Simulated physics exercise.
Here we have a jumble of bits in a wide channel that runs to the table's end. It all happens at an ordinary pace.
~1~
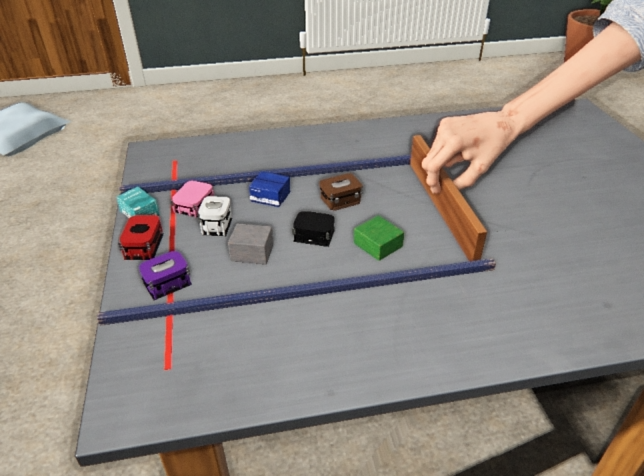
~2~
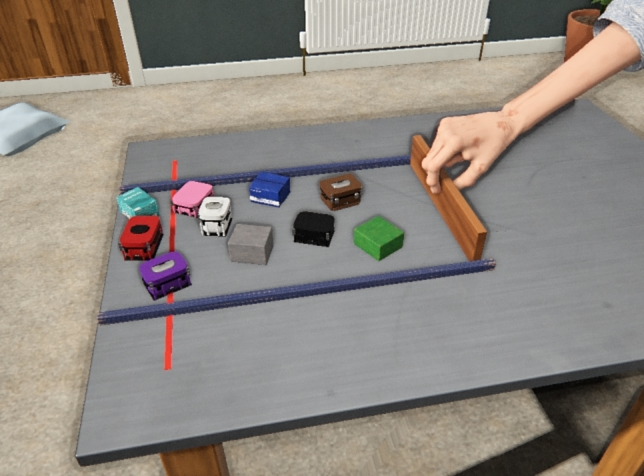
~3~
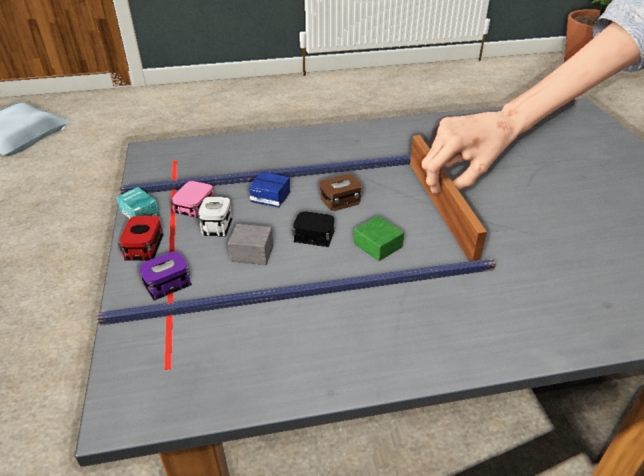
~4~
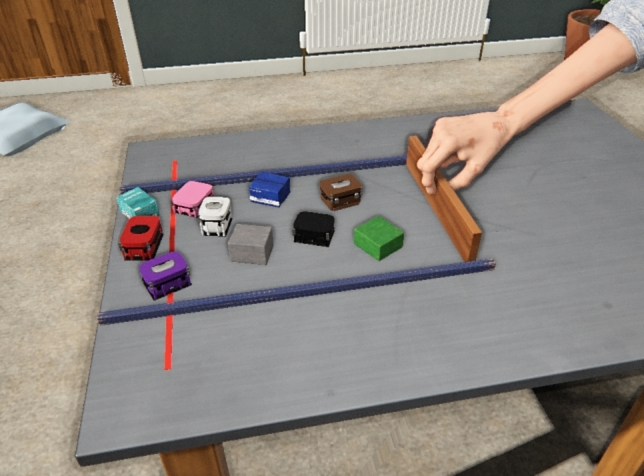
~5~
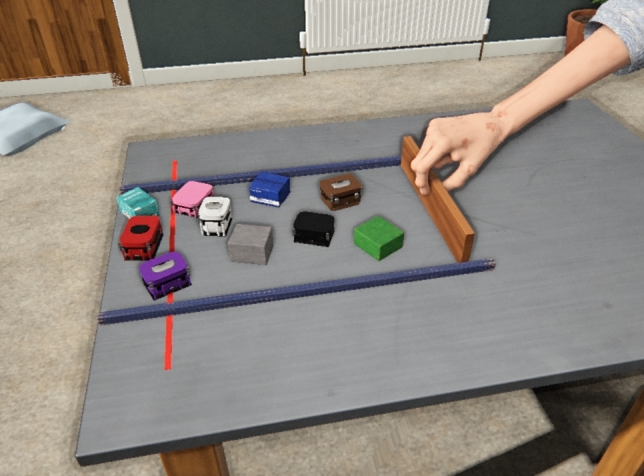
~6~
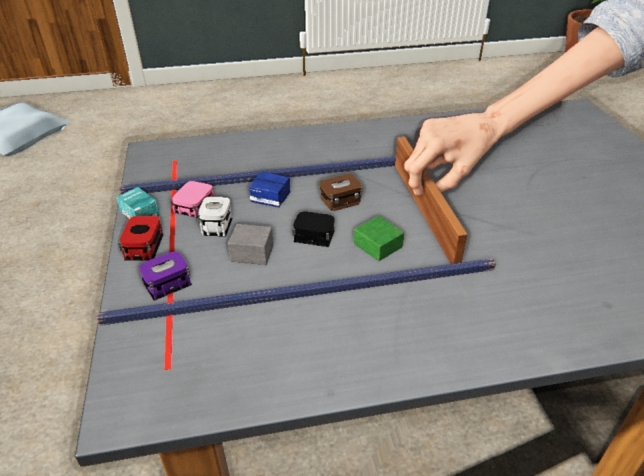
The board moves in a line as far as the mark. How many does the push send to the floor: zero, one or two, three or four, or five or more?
The number that fall off is one or two.
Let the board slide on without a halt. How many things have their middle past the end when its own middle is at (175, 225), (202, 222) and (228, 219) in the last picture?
The counts: 2, 0 and 0.
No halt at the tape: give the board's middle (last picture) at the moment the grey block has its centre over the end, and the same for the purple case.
For the grey block at (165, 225), for the purple case at (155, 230).
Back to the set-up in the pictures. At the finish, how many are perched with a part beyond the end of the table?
It comes to 4.
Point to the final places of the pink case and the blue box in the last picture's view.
The pink case stops around (121, 209); the blue box around (158, 193).
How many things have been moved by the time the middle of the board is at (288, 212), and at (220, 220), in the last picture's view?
5 and 10.
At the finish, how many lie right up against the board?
That makes 4.
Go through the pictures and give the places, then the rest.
The first picture shows turquoise box (138, 206); red case (142, 238); purple case (165, 275); board (443, 193); tape (172, 242).
The second picture shows red case (142, 238); pink case (194, 200).
The third picture shows purple case (166, 275); board (443, 193).
The fourth picture shows turquoise box (138, 206); blue box (270, 189).
The fifth picture shows red case (142, 238); black case (314, 229).
The sixth picture shows turquoise box (138, 206); red case (142, 238); purple case (166, 275); board (426, 195); tape (172, 242).
Soon after, none off yet; turquoise box at rest near (138, 206); red case at rest near (142, 238); purple case at rest near (166, 275).
In the end, the number that fall off is one or two; gone, red case and turquoise box.
